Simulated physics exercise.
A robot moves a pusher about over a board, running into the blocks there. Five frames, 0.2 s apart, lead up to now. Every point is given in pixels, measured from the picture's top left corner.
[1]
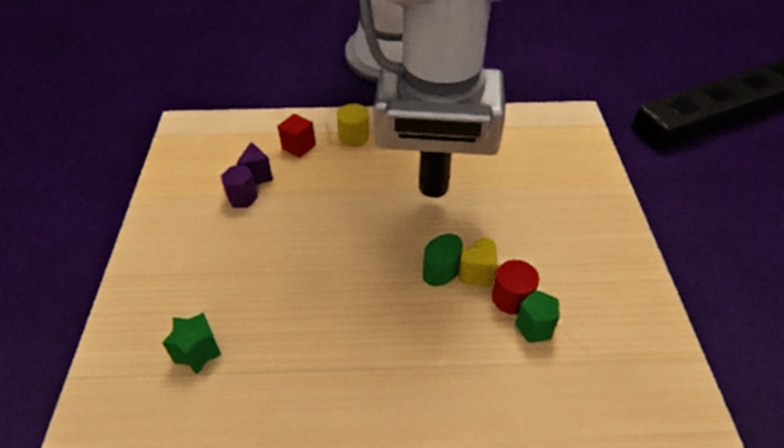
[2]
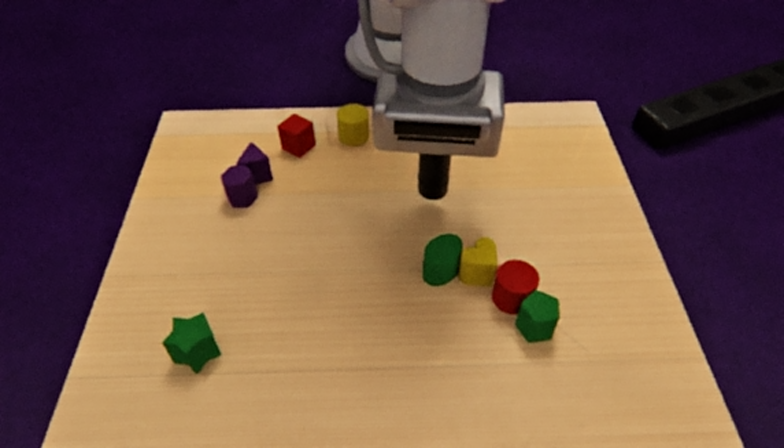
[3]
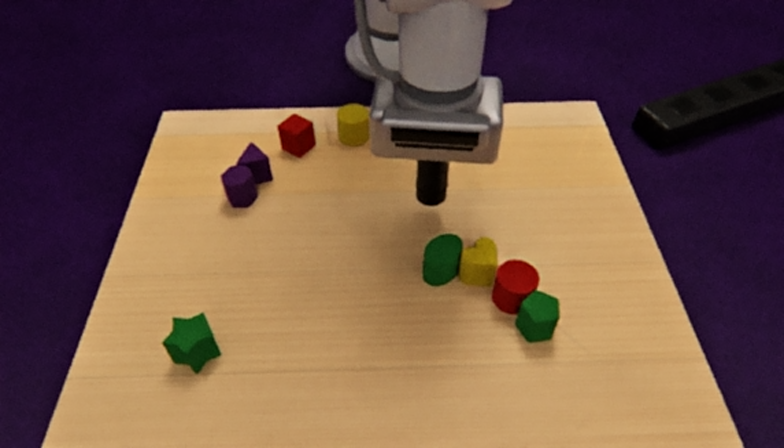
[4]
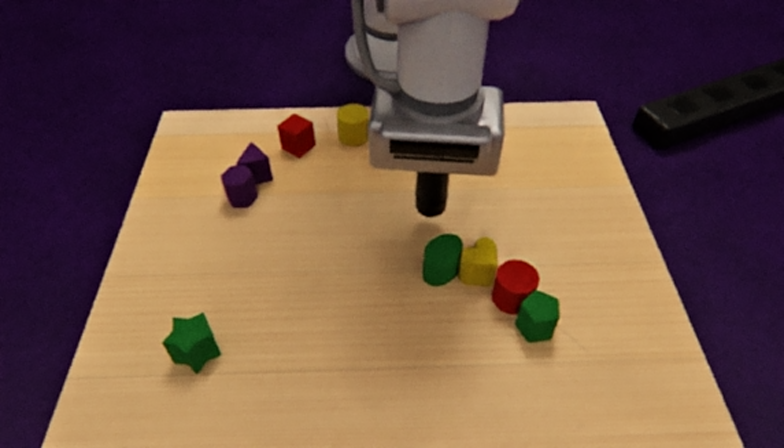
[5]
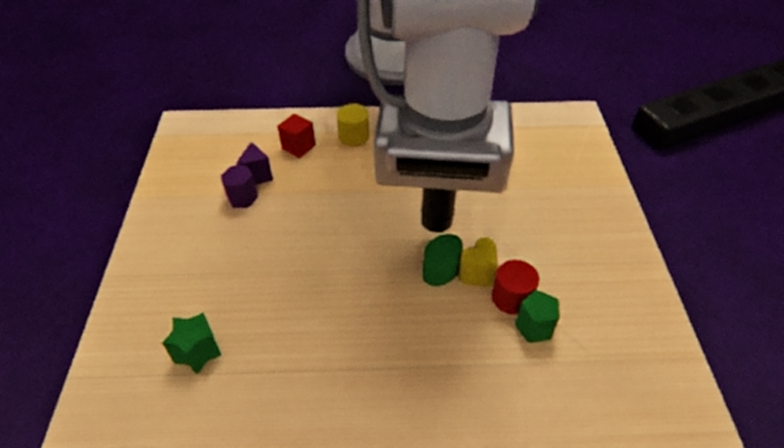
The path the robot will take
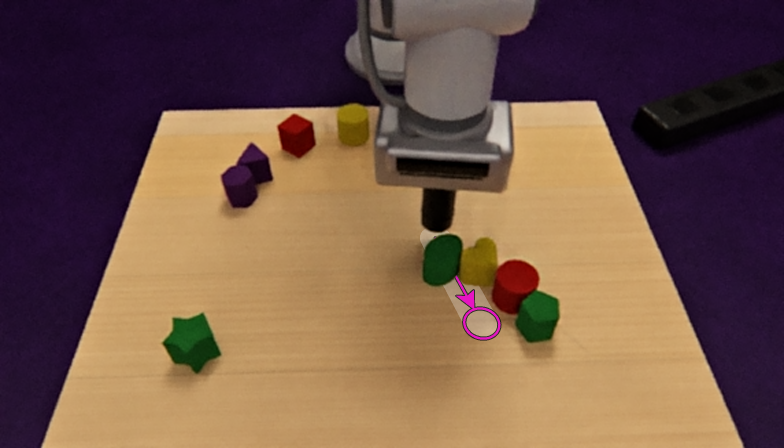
On a wooden board, a robot's black pusher moves slightly down toward the still blocks.
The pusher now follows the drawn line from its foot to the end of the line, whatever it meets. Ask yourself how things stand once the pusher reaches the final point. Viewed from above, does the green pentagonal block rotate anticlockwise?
In short: No.
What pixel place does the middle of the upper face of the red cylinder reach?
It should be at about (563, 282).
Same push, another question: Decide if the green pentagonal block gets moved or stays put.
The green pentagonal block will not stay where it is.
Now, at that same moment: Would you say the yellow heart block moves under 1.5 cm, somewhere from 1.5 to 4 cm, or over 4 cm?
Shift: Over 4 cm.
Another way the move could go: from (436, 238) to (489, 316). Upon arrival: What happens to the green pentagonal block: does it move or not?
That block gets shifted.
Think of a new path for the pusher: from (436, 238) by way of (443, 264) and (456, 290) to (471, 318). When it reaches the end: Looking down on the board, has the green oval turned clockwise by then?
Yes
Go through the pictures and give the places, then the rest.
In the first picture, tip of the pusher at (434, 188), middles of tops, green oval at (444, 248), yellow heart block at (482, 252), red cylinder at (518, 276), green pentagonal block at (542, 306).
In the second picture, pusher at (433, 190), nothing pushed.
In the third picture, pusher at (431, 196), nothing pushed.
In the fourth picture, pusher at (431, 207), nothing pushed.
In the fifth picture, pusher at (437, 222), green oval at (444, 248), yellow heart block at (482, 252), red cylinder at (518, 276), green pentagonal block at (542, 306).
The line goes from (436, 238) to (482, 323).
The first path, step by step. One third of the way, pusher at (452, 249); green oval at (446, 270), turned 30° clockwise; yellow heart block at (484, 258), turned 45° anticlockwise.
Two thirds of the way, pusher at (467, 277); green oval at (447, 292), turned 90° clockwise; yellow heart block at (508, 274), turned 95° anticlockwise; red cylinder at (547, 283); green pentagonal block at (554, 316), turned 45° clockwise.
At the end, pusher at (485, 308); green oval at (448, 303), turned 125° clockwise; yellow heart block at (521, 288), turned 150° anticlockwise; red cylinder at (563, 282); green pentagonal block at (555, 316), turned 50° clockwise.
